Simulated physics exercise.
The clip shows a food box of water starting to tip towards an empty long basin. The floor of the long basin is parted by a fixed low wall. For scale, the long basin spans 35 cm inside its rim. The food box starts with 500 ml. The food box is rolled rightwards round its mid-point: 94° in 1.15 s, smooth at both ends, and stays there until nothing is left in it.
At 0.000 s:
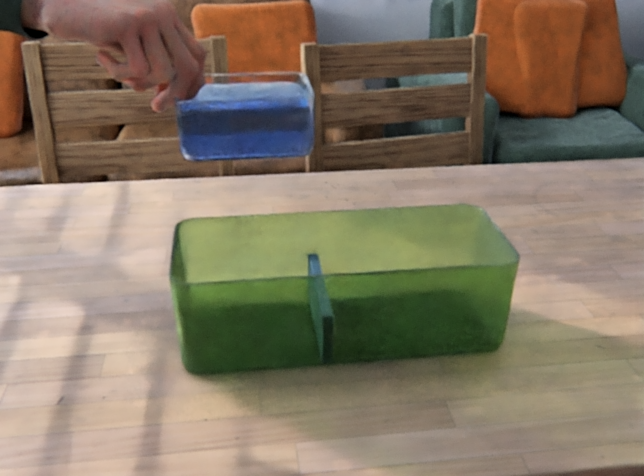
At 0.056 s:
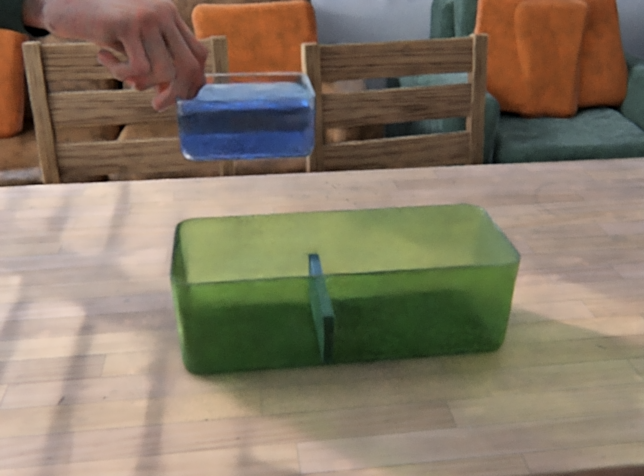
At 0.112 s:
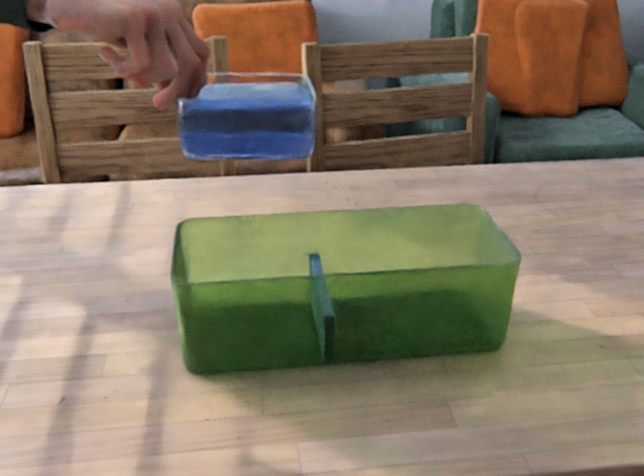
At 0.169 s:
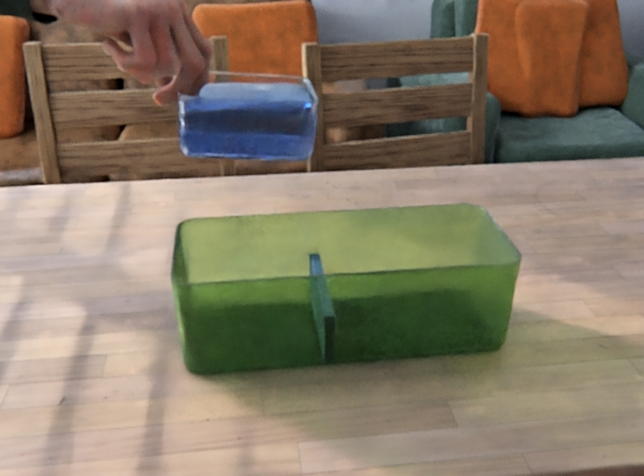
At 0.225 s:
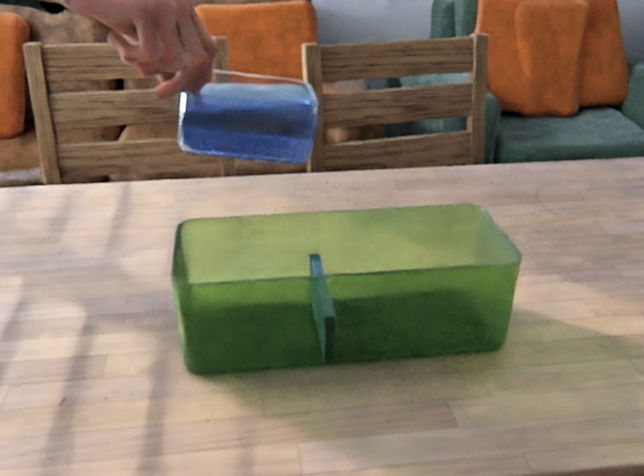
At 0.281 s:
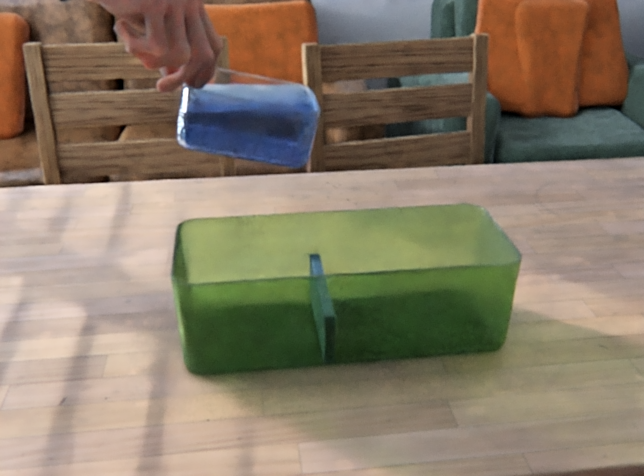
The footage shows a hand holding a clear food box of blue water above an empty, long green basin with a low divider on a wooden table, then gradually tilting the box slightly rightwards while the basin stays still.
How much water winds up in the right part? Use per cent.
About 86 per cent.
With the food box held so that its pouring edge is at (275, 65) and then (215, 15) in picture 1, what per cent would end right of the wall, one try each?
First 75, then 35 per cent.
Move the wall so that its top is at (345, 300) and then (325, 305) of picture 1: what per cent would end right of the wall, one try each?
In turn about 70 and 80 per cent.
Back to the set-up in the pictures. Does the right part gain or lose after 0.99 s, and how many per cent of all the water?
The share moves up, by some 6 per cent.
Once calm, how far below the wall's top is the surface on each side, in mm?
Left about 56 mm, right about 42 mm.
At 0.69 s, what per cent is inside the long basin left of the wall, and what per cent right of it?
Some 0 per cent left and 22 right.
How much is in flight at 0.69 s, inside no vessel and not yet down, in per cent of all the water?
About 36 per cent.
By 0.69 s the tilt is 62° and 42 per cent is still to pour, 0 is left of the wall and 21 right of it.
By 0.99 s the tilt is 90° and 10 per cent is still to pour, 2 is left of the wall and 80 right of it.
By 1.31 s the tilt is 94° and 2 per cent is still to pour, 9 is left of the wall and 86 right of it.
By 1.65 s the tilt is 94° and 1 per cent is still to pour, 11 is left of the wall and 86 right of it.
At rest 13 per cent lies left of the wall, 86 right of it and 1 outside.
